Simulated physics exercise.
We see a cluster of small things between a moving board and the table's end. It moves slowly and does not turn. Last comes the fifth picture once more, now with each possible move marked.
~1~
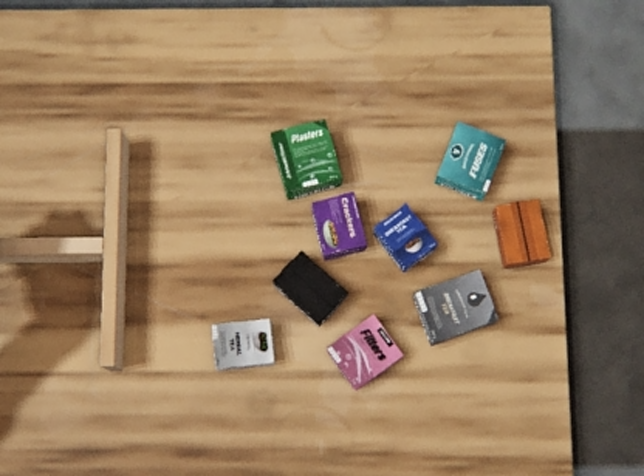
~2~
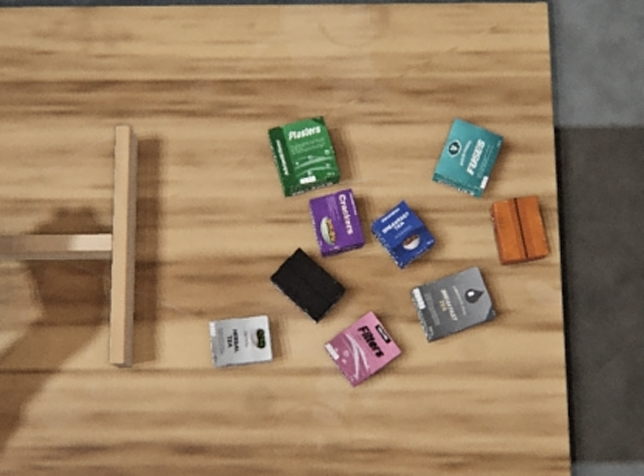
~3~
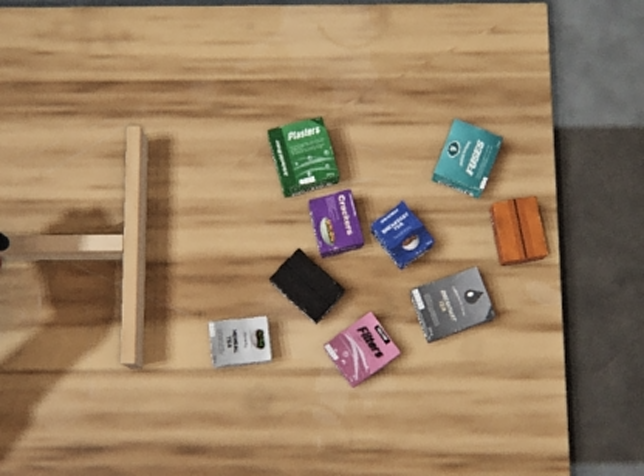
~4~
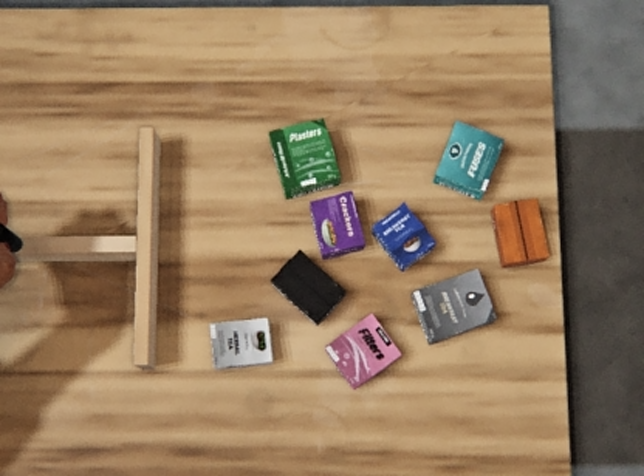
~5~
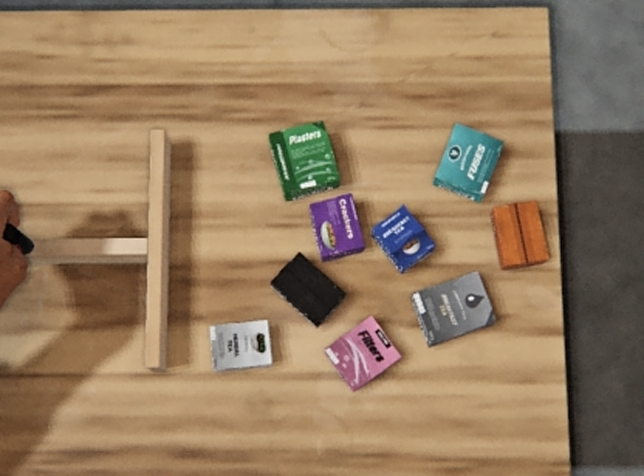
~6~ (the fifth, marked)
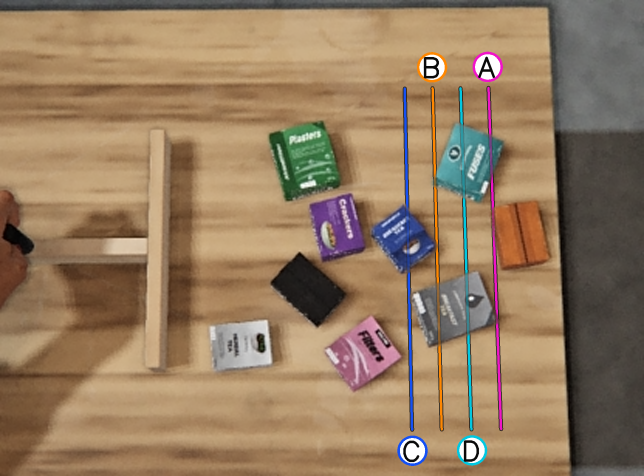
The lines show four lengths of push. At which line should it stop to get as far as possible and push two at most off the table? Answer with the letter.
Stop at D.
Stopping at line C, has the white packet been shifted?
Yes.
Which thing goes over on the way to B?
It is the orange box.
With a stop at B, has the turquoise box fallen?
No.
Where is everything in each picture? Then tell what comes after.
In the first picture, turquoise box (470, 162); grey packet (455, 307); purple packet (339, 227).
In the second picture, board (120, 242); blue packet (403, 235).
In the third picture, board (130, 242); green box (303, 158).
In the fourth picture, board (144, 244); orange box (519, 234).
In the fifth picture, board (155, 246); turquoise box (468, 163); grey packet (453, 309); purple packet (337, 228).
On the marked copy, A at (495, 253); B at (437, 254); C at (408, 254); D at (466, 254).
Taking D. A third of the way, board (267, 245); pink box (374, 355); white packet (305, 347).
Two thirds of the way, board (380, 244); grey packet (492, 304); turquoise box (475, 161).
When it is over, board (465, 244); orange box over the edge; grey packet over the edge; two fallen.
As for the rest, A drops four; B is within the limit but short; C is within the limit but short.
